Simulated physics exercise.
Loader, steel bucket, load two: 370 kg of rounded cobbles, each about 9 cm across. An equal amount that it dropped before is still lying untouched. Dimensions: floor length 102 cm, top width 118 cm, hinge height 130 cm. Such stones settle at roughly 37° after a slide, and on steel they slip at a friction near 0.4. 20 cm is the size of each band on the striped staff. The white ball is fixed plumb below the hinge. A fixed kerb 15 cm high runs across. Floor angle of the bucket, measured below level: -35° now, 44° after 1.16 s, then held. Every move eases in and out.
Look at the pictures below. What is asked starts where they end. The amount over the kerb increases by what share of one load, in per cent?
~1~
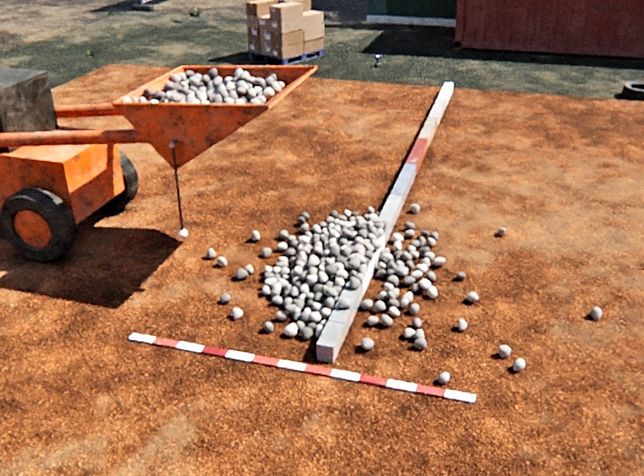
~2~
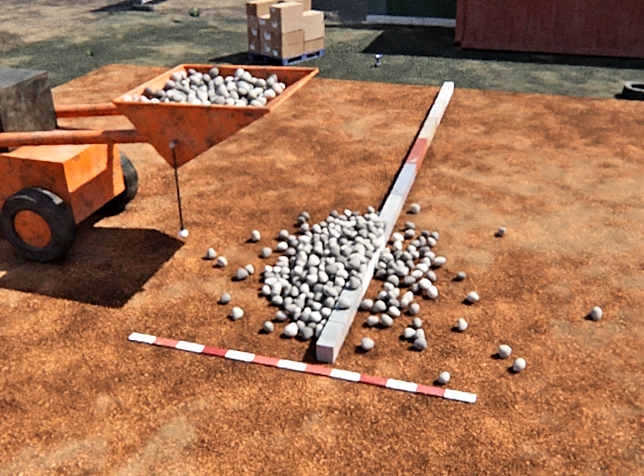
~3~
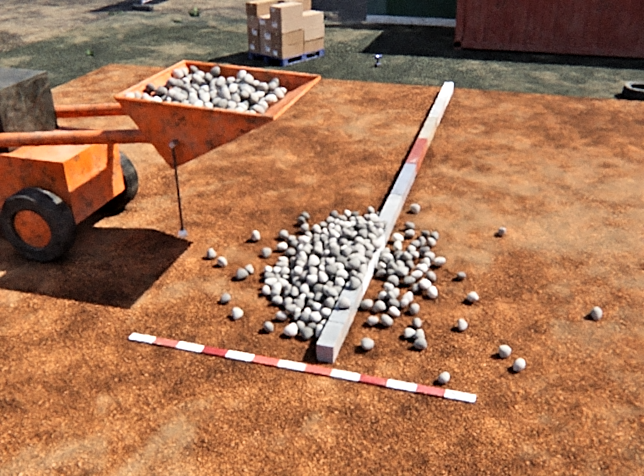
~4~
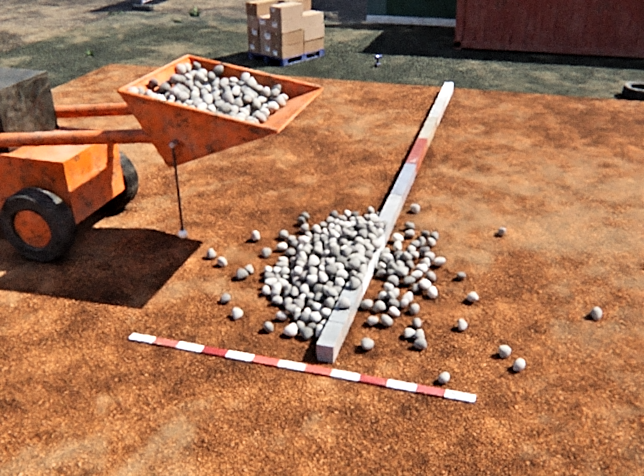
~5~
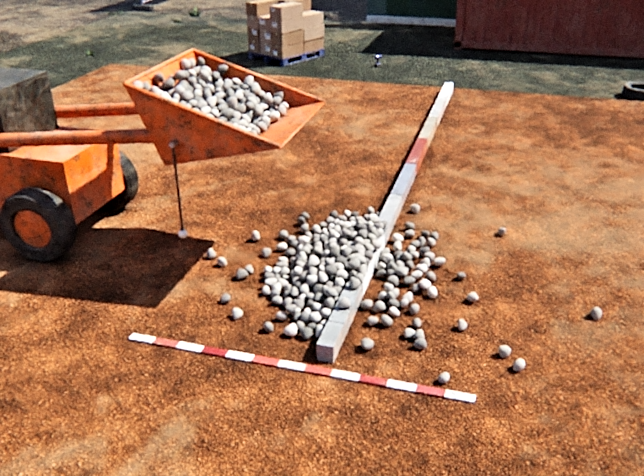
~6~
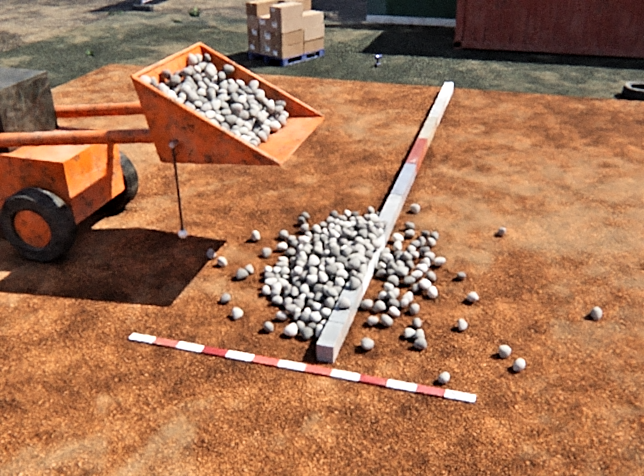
By about 4 per cent of a load.
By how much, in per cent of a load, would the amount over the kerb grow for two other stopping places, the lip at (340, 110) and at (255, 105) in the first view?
Case one about 65 %, case two about 0 %.
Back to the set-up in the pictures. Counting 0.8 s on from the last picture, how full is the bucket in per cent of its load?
About 55 percent is still in there.
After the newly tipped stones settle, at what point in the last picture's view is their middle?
Around (302, 252) in the last picture.
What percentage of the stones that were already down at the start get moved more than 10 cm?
10 %.
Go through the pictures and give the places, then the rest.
Lip at (270, 107), floor tilted -35°, highest stones at (235, 81). The earlier load is highest near (351, 250), 27 cm above ground level, 82 % on this side of the kerb, 18 % over the kerb, in the first picture.
Lip at (271, 110), floor tilted -33°, highest stones at (221, 79), in the second picture.
Lip at (275, 118), floor tilted -29°, highest stones at (209, 77), in the third picture.
Lip at (278, 131), floor tilted -22°, highest stones at (197, 73), in the fourth picture.
Lip at (281, 147), floor tilted -14°, highest stones at (197, 69), in the fifth picture.
Lip at (281, 165), floor tilted -5°, highest stones at (201, 66), in the sixth picture.
Then, 0.4 s after the last picture the floor is at 32°; in per cent of one load, 100 in the bucket, 82 on this side of the kerb, 18 over the kerb; the foremost stones are at (495, 312).
Then, 0.8 s after the last picture the floor is at 44°; in per cent of one load, 55 in the bucket, 127 on this side of the kerb, 18 over the kerb; the foremost stones are at (495, 312).
Then, 1.1 s after the last picture the floor is at 44°; in per cent of one load, 4 in the bucket, 178 on this side of the kerb, 18 over the kerb; the foremost stones are at (495, 312).
Then, 3.8 s after the last picture the floor is at 44°; in per cent of one load, 0 in the bucket, 178 on this side of the kerb, 22 over the kerb; the foremost stones are at (495, 312). Net gain over the kerb, 4.
